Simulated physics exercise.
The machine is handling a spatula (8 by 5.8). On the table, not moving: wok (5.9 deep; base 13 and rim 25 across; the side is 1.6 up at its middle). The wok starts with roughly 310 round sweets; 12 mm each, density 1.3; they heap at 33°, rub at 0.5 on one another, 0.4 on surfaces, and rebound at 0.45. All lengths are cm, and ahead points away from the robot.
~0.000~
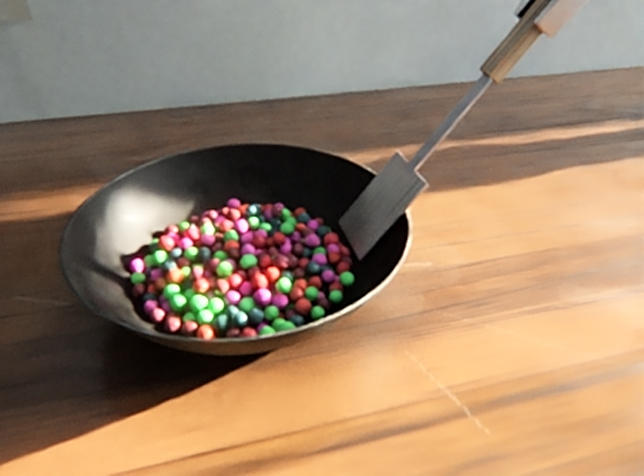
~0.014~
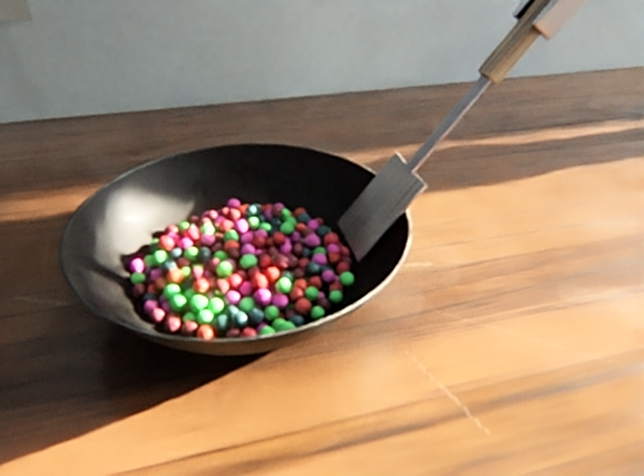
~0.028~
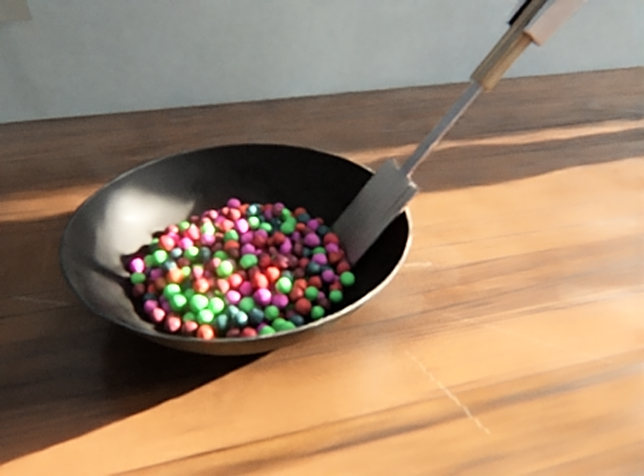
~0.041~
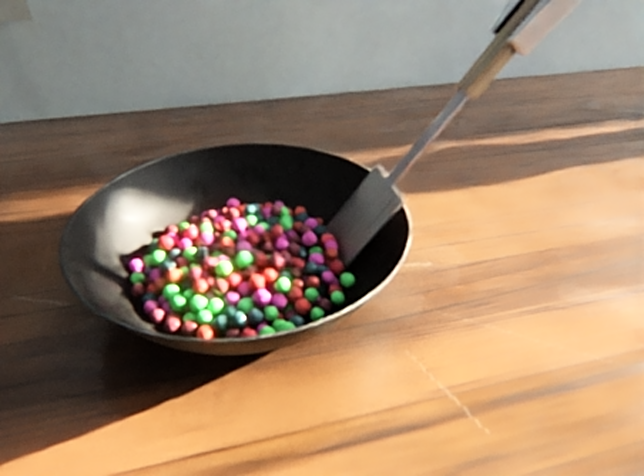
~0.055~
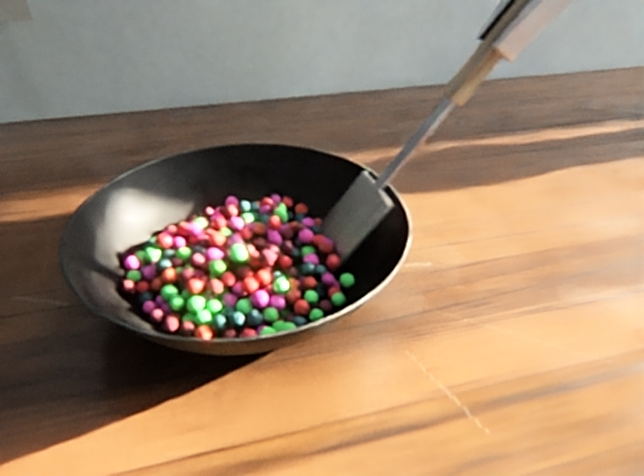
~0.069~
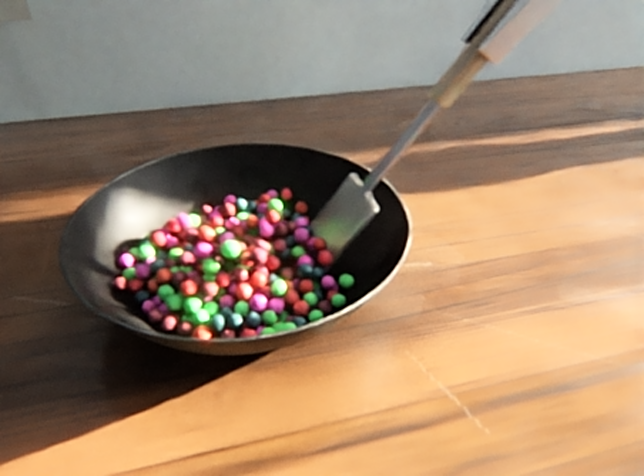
Colourful round sweets in a black wok shifting left as a spatula held by a machine slides in from the right side.
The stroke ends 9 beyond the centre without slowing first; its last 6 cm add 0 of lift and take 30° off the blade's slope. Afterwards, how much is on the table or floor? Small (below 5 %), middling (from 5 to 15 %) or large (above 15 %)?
Answer: Middling; from 5 to 15 % of the round sweets finish on the table or floor.
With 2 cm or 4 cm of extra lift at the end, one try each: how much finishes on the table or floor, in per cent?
Some 15 and 15 per cent.
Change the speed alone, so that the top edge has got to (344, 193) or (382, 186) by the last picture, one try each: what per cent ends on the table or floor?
About 15 and 5 per cent.
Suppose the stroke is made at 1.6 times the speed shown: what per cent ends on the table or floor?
About 20 per cent.
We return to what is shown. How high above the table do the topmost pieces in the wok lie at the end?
Some 6.5 cm.
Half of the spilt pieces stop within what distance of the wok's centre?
Roughly 20 cm.
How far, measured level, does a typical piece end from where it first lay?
Roughly 3 cm.
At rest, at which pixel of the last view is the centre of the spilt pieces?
At about (8, 336).
By 0.13 s, sloping 52°, highest piece 7 above the table; 309 in the wok.
By 0.19 s, sloping 42°, highest piece 5 above the table; 309 in the wok.
By 0.42 s, sloping 22°, highest piece 7 above the table; 283 in the wok, 22 on the table or floor, 4 on the blade or in flight.
By 1.47 s, sloping 22°, highest piece 6 above the table; 283 in the wok, 26 on the table or floor.
Final count, 283 in the wok, 26 on the table or floor. That is 8 % on the table or floor.
